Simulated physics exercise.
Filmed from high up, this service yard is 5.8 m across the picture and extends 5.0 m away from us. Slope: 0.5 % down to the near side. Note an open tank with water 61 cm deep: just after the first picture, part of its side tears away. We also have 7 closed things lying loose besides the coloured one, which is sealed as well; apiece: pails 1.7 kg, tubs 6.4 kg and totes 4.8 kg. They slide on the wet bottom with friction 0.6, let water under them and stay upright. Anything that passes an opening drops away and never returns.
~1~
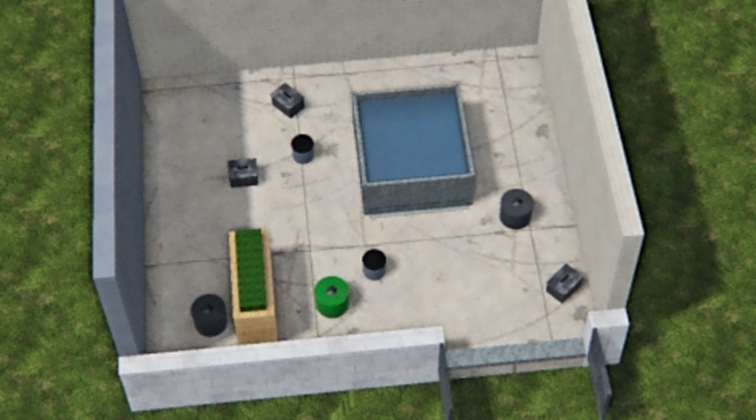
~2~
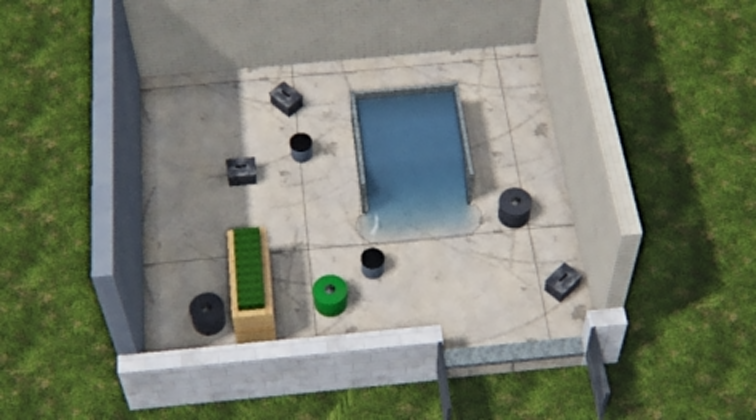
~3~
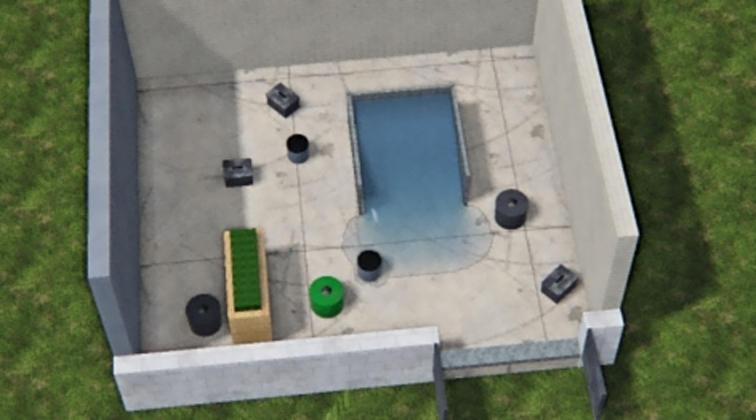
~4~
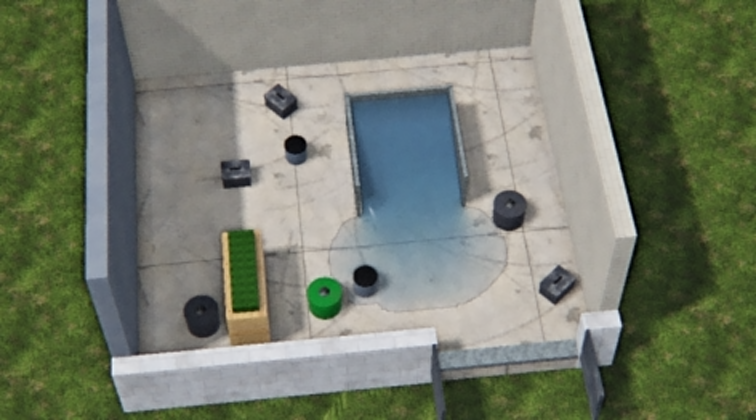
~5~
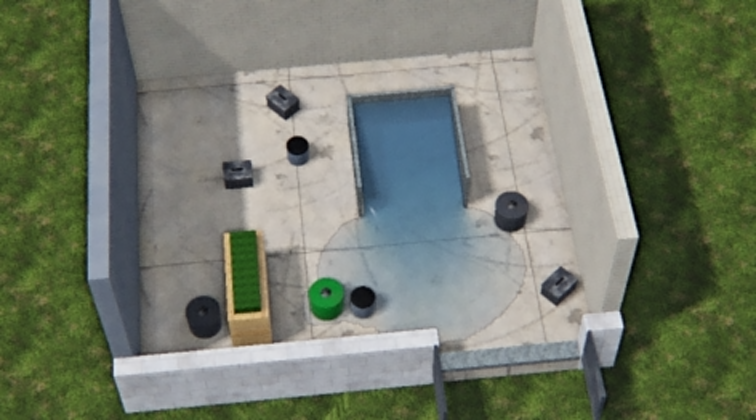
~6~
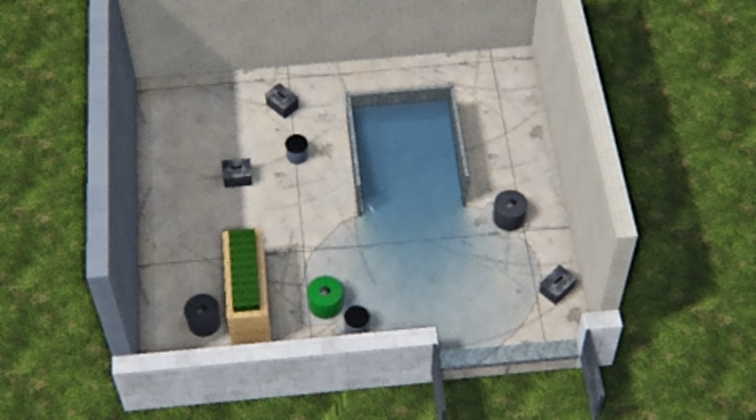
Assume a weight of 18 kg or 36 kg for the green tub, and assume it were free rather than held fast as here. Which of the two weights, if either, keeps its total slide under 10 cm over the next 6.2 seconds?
The small load falls short; double manages.
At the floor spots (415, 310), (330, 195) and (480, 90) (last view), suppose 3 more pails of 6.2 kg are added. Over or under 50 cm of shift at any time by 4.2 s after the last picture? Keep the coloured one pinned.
Each in turn: Further than that, not that far, not that far.
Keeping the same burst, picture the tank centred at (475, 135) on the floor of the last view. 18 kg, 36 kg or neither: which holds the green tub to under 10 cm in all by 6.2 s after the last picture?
Then the outcome is clear: Even the lighter works.
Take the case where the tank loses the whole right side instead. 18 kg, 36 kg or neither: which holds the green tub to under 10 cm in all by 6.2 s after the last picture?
Then the smaller load will do.
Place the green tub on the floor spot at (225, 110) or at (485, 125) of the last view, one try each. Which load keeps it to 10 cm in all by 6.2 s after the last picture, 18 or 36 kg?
Order kept: Light pick works, light pick works.
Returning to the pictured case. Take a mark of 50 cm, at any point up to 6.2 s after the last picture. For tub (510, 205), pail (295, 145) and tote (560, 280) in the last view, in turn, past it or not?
In that order: Short of it, over, over.
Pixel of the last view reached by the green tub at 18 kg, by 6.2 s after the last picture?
Somewhere about (287, 290).
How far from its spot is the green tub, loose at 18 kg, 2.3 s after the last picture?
About 50 cm off its spot.
Then, 0.6 s after the last picture the green tub would be 11 cm from its start with 18 kg and 0 cm from its start with 36 kg; 7 cm of water round it then.
Then, 2.3 s after the last picture the green tub would be 48 cm from its start with 18 kg and 0 cm from its start with 36 kg; 10 cm of water round it then.
Then, 4.2 s after the last picture the green tub would be 50 cm from its start with 18 kg and 0 cm from its start with 36 kg; 6 cm of water round it then.
Then, 6.2 s after the last picture the green tub would be 50 cm from its start with 18 kg and 0 cm from its start with 36 kg; 4 cm of water round it then.
